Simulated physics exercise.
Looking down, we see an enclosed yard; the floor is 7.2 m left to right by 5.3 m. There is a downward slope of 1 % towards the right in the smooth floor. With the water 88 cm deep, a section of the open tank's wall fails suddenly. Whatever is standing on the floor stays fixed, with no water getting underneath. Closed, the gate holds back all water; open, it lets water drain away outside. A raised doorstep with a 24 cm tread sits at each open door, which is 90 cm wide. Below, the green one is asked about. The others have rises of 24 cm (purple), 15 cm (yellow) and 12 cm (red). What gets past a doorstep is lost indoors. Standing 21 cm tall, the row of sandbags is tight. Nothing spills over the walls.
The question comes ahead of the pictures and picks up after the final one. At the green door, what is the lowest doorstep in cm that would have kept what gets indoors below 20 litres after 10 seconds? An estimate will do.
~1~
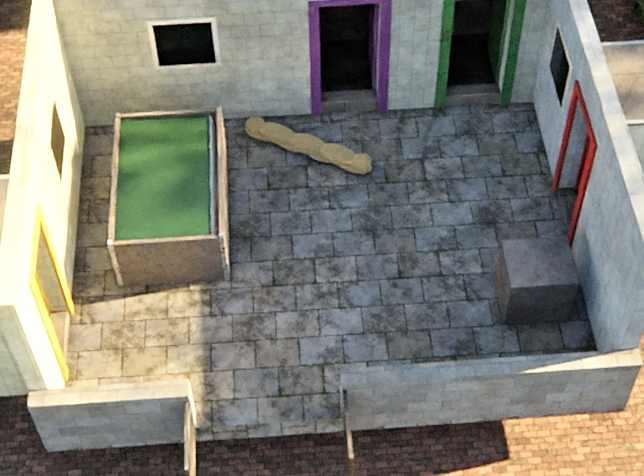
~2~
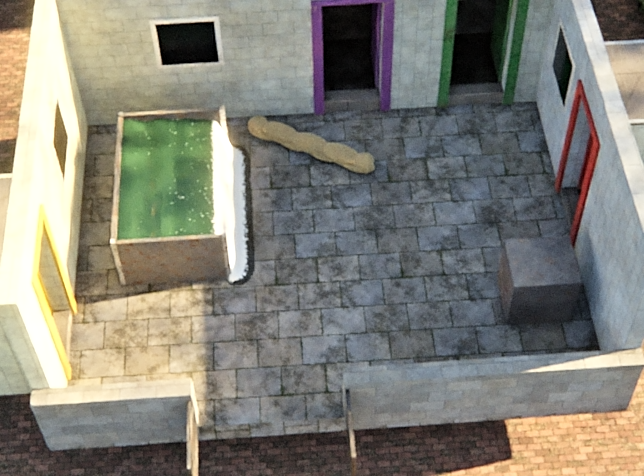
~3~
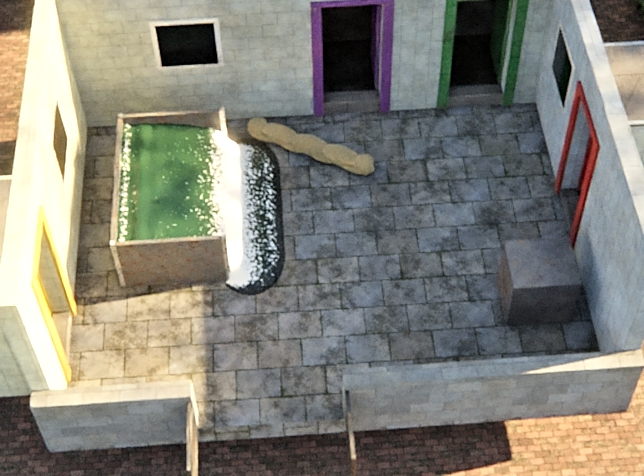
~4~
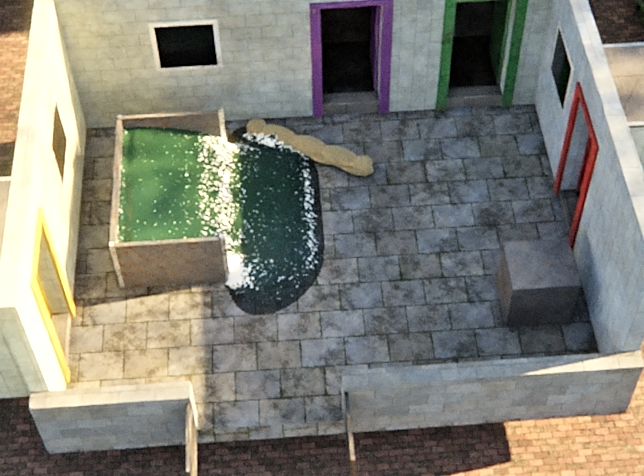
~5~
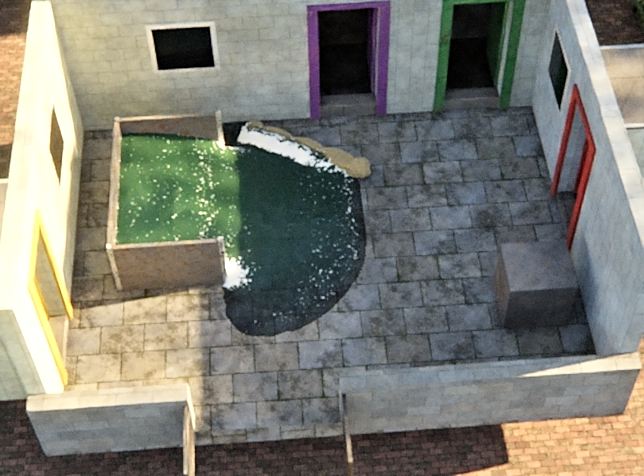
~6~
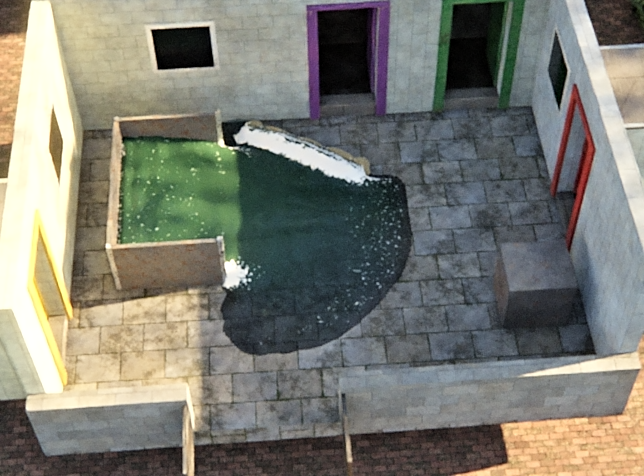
Somewhere near 11 cm.
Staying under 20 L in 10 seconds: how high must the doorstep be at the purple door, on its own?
At the purple door it takes roughly 10.5 centimetres.
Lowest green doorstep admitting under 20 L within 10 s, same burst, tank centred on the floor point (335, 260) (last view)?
With that change, some 19 centimetres.
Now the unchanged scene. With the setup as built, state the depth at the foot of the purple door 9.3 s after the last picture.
The depth there is around 13.0 cm.
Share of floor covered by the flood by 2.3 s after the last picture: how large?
About 70 per cent.
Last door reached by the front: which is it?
It's the yellow door.
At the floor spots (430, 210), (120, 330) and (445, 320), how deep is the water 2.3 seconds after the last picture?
Depths of roughly 7 cm, 0 cm and 7 cm, in that order.
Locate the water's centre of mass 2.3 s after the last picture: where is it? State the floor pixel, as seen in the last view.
Centre of mass: About (387, 239) px.
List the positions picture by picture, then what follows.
The first frame shows still water, 88 cm deep, in the open tank at (168, 177); the green door at (478, 59) is dry.
In the second frame, the front is at (249, 267), 0.3 m from the gap at (225, 199); 0.6 m2 of floor is wet, 87 cm left at the back.
In the third frame, the gap is at (225, 202), the front 0.7 m out at (278, 267); the back of the open tank holds 78 cm.
In the fourth frame, the gap is at (224, 205), the front 1.3 m out at (318, 259); the back of the open tank holds 75 cm.
In the fifth frame, the gap is at (222, 208), the front 2.0 m out at (359, 246); the back of the open tank holds 68 cm.
In the sixth frame, the front is at (403, 211), 2.7 m from the gap at (221, 208); 8.1 m2 of floor is wet, 60 cm left at the back; 2.0 m in a straight line remain to the green door at (476, 63).
Then, 0.7 s after the last picture water covers 60 % of the floor, deepest (42 cm) near (327, 170); it has not reached the green door.
Then, 2.3 s after the last picture water covers 70 % of the floor, deepest (40 cm) near (593, 389); 11 cm at the green door, 0 litres in over its 23 cm doorstep.
Then, 9.3 s after the last picture water covers 95 % of the floor, deepest (14 cm) near (467, 112); 13 cm at the green door, 0 litres in over its 23 cm doorstep.
At the green door as built, the water peaked near 16 cm, 2.5 s after the last picture.
With a doorstep of 10 cm, 37 litres would have come in within the 10 s; with 13.5 cm, 5 litres. So under 20 litres takes about 11 cm.
